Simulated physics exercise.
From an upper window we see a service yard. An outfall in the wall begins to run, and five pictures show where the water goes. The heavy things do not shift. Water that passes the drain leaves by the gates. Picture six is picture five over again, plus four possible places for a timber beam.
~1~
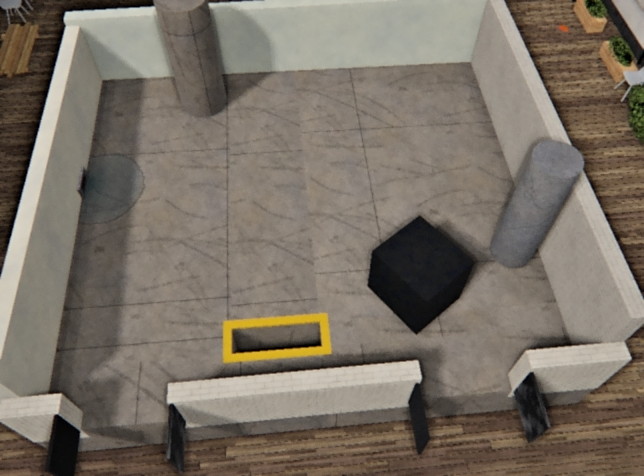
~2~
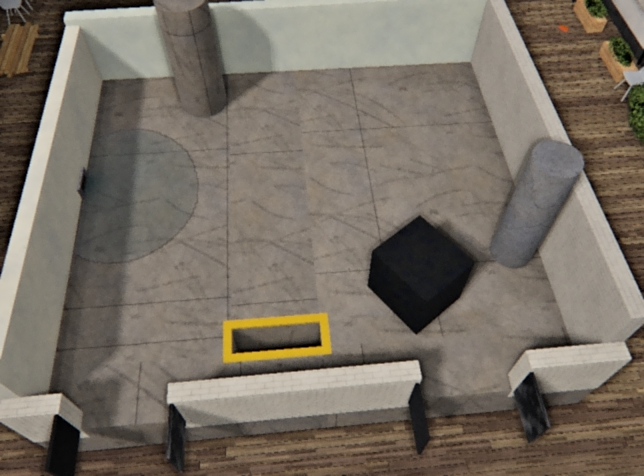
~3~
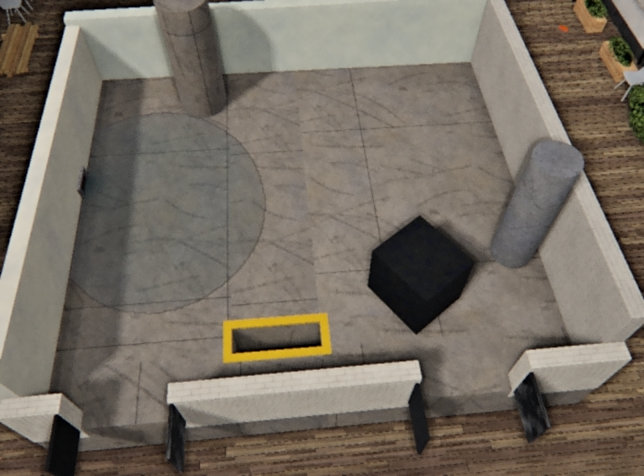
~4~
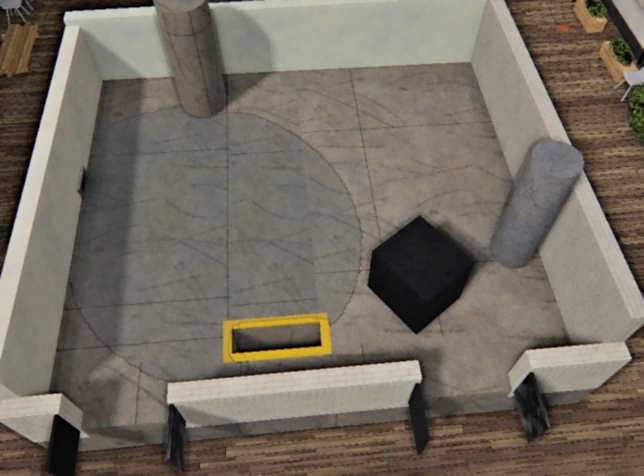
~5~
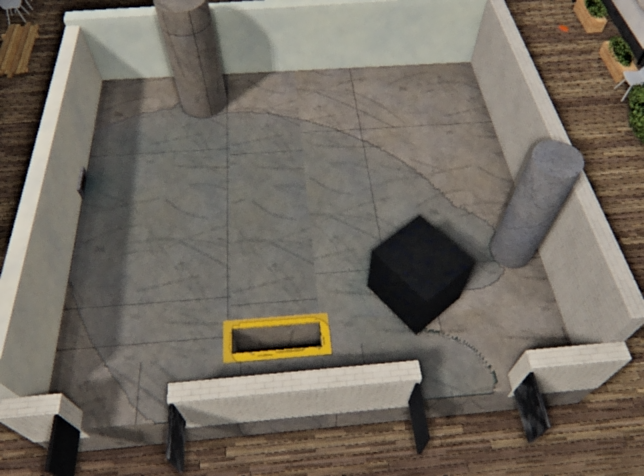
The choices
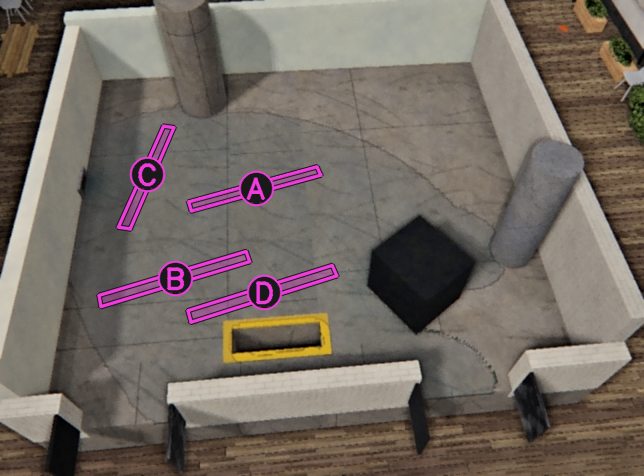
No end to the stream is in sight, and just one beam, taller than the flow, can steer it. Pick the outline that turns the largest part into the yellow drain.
A.
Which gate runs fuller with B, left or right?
The right one.
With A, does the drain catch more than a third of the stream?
No, it does not.
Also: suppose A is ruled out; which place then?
Here it is place C.
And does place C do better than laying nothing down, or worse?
It is worse.
On the marked copy, A from (190, 206) to (318, 170); B from (99, 300) to (247, 256); C from (124, 228) to (168, 126); D from (189, 316) to (334, 270).
For place A, about 26 % of the stream runs into the yellow drain, about 73 % out by the gates.
For place B, about 2 % of the stream runs into the yellow drain, about 96 % out by the gates.
For place C, about 17 % of the stream runs into the yellow drain, about 77 % out by the gates.
For place D, about 4 % of the stream runs into the yellow drain, about 94 % out by the gates.
